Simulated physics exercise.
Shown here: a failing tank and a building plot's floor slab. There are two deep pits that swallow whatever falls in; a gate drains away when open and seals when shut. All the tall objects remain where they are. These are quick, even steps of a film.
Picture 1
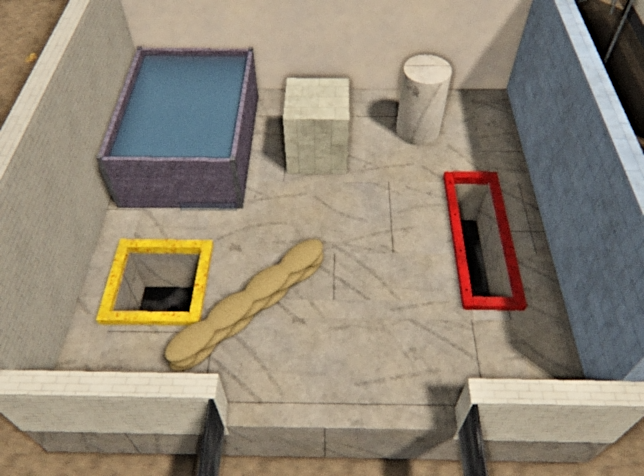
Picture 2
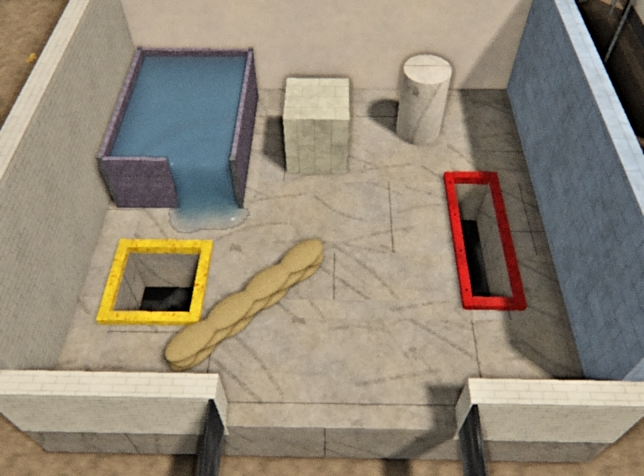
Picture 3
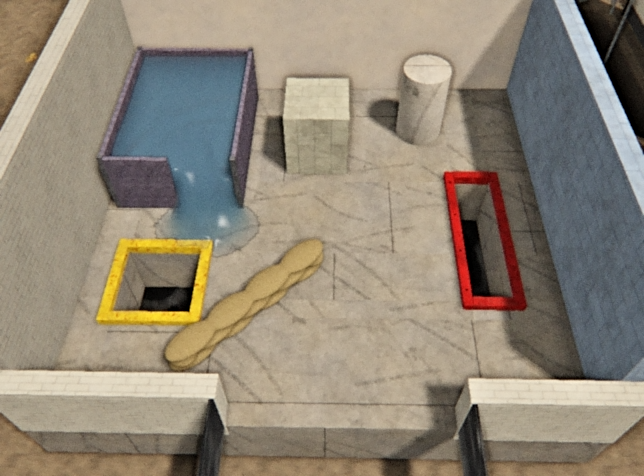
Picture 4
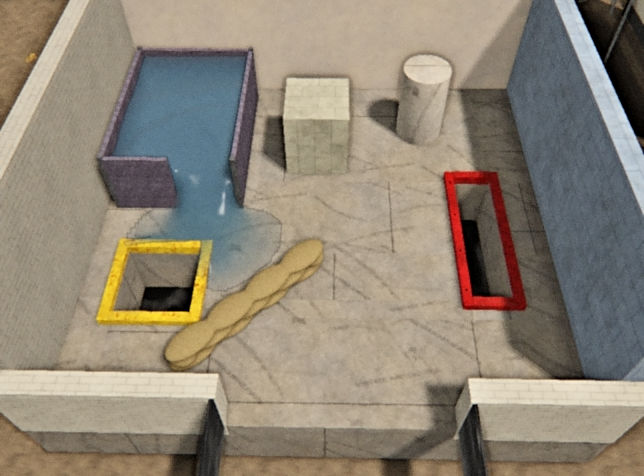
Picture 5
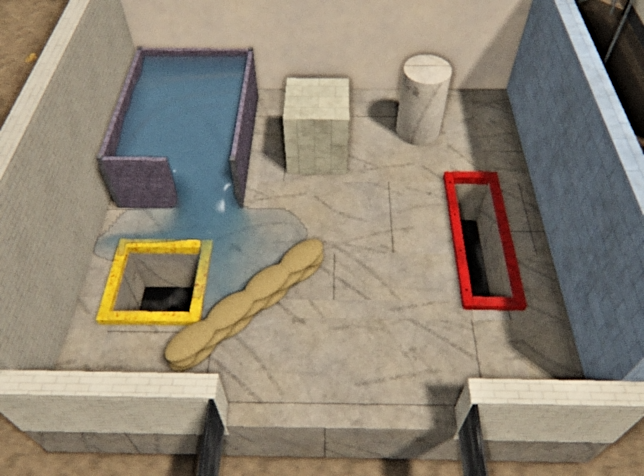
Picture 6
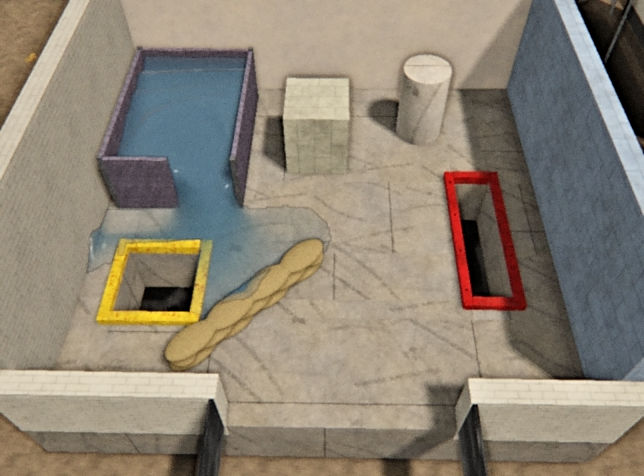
The clip opens on still water in a purple-walled tank on a building plot's floor slab, with yellow-framed and red-framed openings nearby. Water pours through a gap in the tank's front wall and spreads toward the viewer, then widens around the yellow frame and along the upper side of the braided barrier.
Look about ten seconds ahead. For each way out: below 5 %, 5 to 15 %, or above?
Outcome: The gate claims a light share - short of five per cent; the red pit claims a light share - short of five per cent; the yellow pit claims a heavy share - exceeding fifteen per cent.
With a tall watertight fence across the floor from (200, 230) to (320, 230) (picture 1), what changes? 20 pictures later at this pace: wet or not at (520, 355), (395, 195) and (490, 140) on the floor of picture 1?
Taken in turn, the three points are unsoaked, soaked and soaked.
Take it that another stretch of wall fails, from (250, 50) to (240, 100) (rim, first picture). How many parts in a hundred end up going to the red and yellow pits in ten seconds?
Shares: Red at 8 percent, yellow at 2 percent.
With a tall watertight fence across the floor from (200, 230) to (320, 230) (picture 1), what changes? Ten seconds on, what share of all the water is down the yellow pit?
The yellow pit takes 25 per cent.
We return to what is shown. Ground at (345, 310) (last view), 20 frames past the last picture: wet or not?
Looking at that place, I'd say still bare.
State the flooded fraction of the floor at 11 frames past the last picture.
Roughly 35 %.
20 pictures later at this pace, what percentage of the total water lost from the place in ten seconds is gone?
Close to 65 per cent, I'd say.
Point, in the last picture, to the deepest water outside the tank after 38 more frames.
About (207, 243).
A moment on, water covers 25 % of the floor; the gate 0 %, the red pit 0 %, the yellow pit 8 %.
Next, water covers 35 % of the floor; the gate 0 %, the red pit 0 %, the yellow pit 17 %.
Then, water covers 45 % of the floor; the gate 0 %, the red pit 0 %, the yellow pit 25 %.
Later, water covers 70 % of the floor; the gate 1 %, the red pit 0 %, the yellow pit 34 %.
In the end, water covers 90 % of the floor; the gate 2 %, the red pit 0 %, the yellow pit 39 %.
